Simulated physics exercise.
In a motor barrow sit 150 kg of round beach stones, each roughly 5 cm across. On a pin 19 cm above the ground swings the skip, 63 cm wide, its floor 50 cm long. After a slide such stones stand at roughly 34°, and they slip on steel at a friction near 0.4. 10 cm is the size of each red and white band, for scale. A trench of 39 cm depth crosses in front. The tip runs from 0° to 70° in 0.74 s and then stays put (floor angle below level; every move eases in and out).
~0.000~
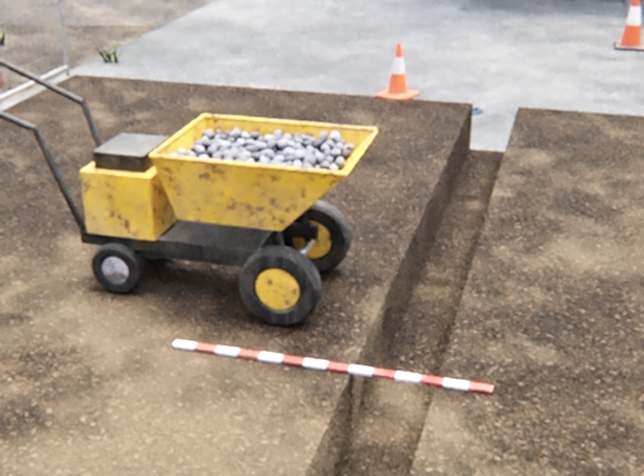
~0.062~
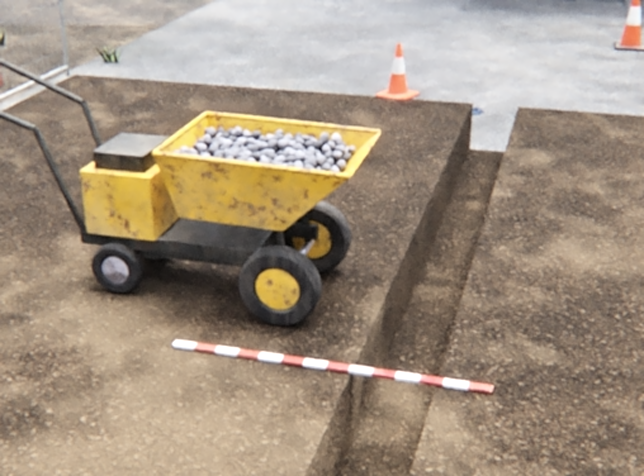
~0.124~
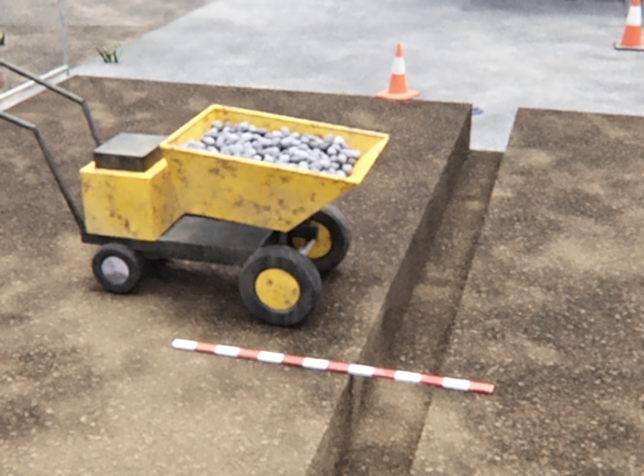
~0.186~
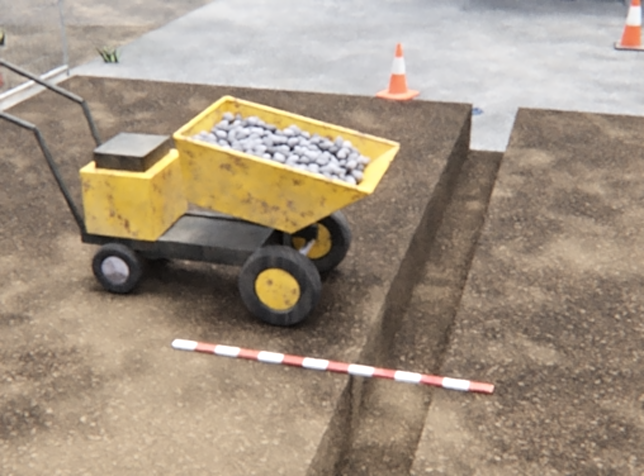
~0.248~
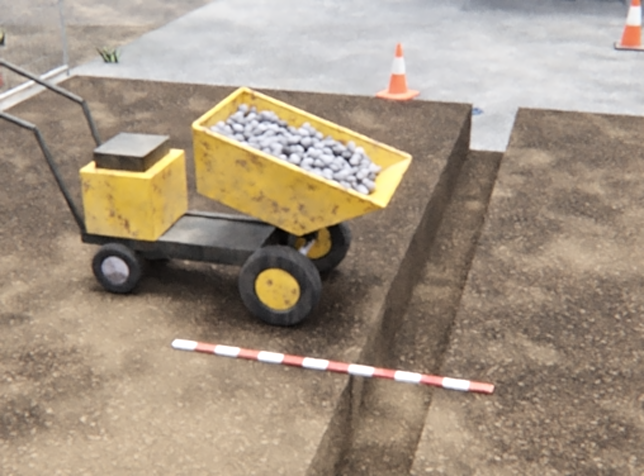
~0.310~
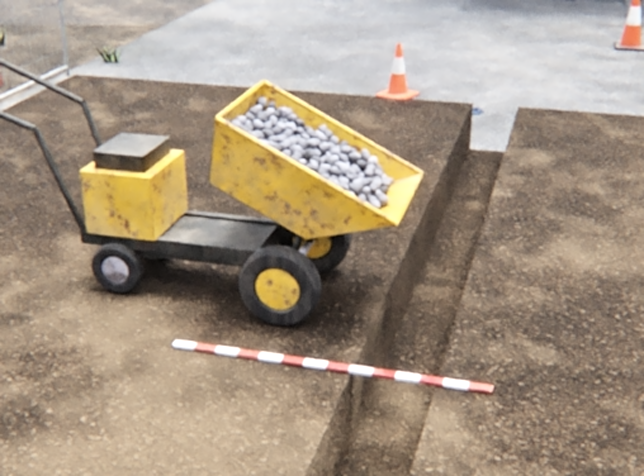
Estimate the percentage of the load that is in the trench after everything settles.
Roughly 35 per cent of the load.
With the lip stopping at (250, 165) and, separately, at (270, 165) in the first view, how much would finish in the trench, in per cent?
About 75 per cent first, then about 100 per cent.
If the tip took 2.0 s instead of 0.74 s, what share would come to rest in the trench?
That would give about 45 percent.
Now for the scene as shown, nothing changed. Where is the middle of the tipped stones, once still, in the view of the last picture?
Around (495, 317).
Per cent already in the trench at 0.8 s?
About 10%.
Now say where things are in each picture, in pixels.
In the first frame, the skip is at 0°, its lip at (346, 174); the top of the load is at (281, 143).
The second frame shows lip at (349, 176), floor tilted 1°, highest stones at (269, 141); the stones move at 0.3 m/s on average.
The third frame shows lip at (357, 182), floor tilted 5°, highest stones at (245, 138); the stones move at 0.6 m/s on average.
In the fourth frame, the skip is at 11°, its lip at (370, 192); the top of the load is at (234, 126); the stones move at 0.9 m/s on average.
The fifth frame shows lip at (384, 206), floor tilted 18°, highest stones at (245, 119); the stones move at 1.1 m/s on average.
The sixth frame shows lip at (397, 224), floor tilted 27°, highest stones at (262, 111); the stones move at 1.2 m/s on average.
After 0.6 s the floor is at 59°; 100 % in the skip; the foremost stones are at (424, 265).
After 0.8 s the floor is at 70°; 61 % in the skip, 11 % in the trench, 27 % past the trench; the foremost stones are at (531, 329).
After 1.2 s the floor is at 70°; 13 % in the skip, 23 % in the trench, 64 % past the trench; the foremost stones are past the picture's edge.
After 3.1 s the floor is at 70°; 0 % in the skip, 35 % in the trench, 65 % past the trench; the foremost stones are past the picture's edge.
